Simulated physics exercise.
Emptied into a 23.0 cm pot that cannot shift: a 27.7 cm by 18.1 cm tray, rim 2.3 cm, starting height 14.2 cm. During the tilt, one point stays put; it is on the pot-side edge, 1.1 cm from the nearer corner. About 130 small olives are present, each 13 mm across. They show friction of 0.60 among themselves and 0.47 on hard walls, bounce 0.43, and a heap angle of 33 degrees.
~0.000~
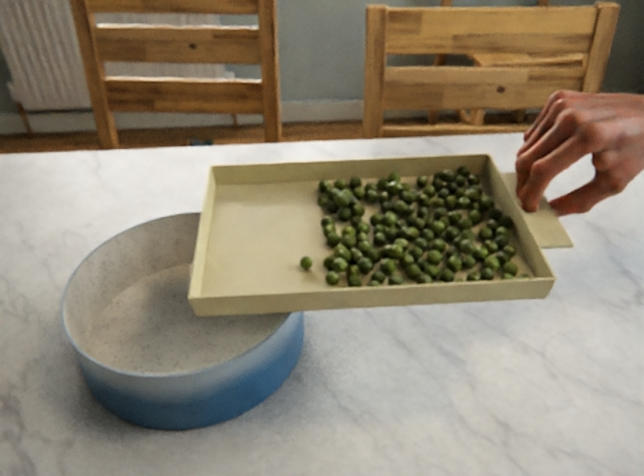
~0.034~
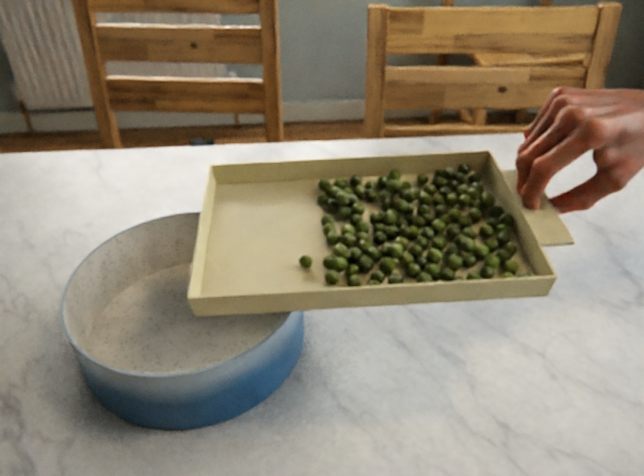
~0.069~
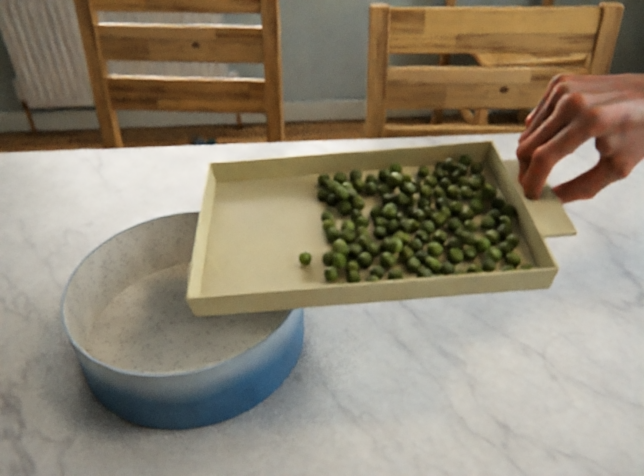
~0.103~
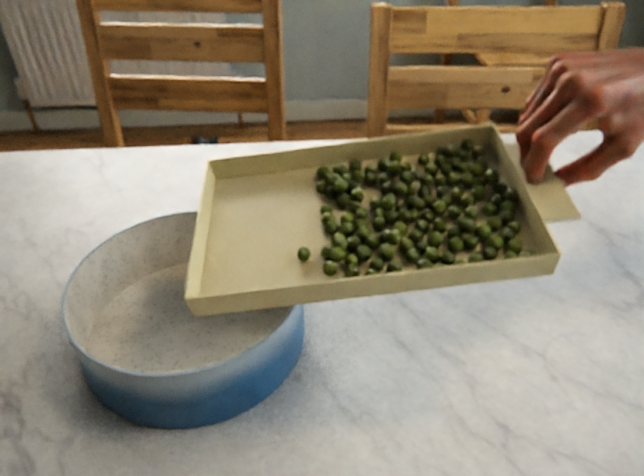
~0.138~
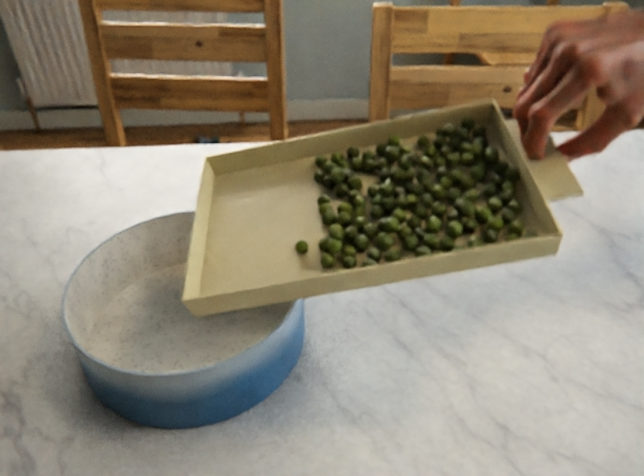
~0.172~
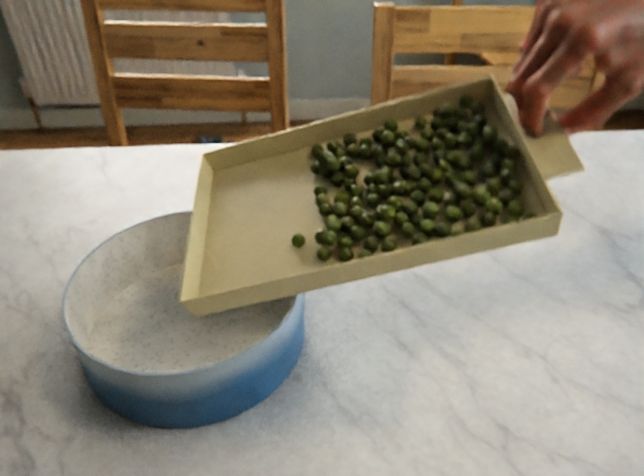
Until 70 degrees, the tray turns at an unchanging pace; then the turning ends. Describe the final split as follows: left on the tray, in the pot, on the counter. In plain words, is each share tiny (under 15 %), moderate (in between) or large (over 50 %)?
Tray: Moderate; pot: Moderate; counter: Moderate.
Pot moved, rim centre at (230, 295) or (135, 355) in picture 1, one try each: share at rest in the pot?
Try one: ~ 20 %; try two: ~ 70 %.
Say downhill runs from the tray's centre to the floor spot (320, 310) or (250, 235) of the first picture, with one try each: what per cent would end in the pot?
Estimate: Some 0 % and some 55 % respectively.
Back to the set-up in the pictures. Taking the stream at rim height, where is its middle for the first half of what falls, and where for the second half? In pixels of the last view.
Around (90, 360), then around (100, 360).
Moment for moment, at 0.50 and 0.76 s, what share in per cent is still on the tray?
About 100, 35.
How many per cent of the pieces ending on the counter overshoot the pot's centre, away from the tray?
About 90 percent of the spill.
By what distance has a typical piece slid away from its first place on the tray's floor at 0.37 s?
2 cm.
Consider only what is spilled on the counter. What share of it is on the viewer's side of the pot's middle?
Roughly 100 per cent.
After 0.37 s, tilt 45 degrees; the tray holds 100 %, the pot 0 %.
After 0.50 s, tilt 63 degrees; the tray holds 100 %, the pot 0 %.
After 0.76 s, tilt 70 degrees; the tray holds 35 %, the pot 25 %.
In the end, at 1.7 s, tray 30 %, pot 30 %, counter 40 %.
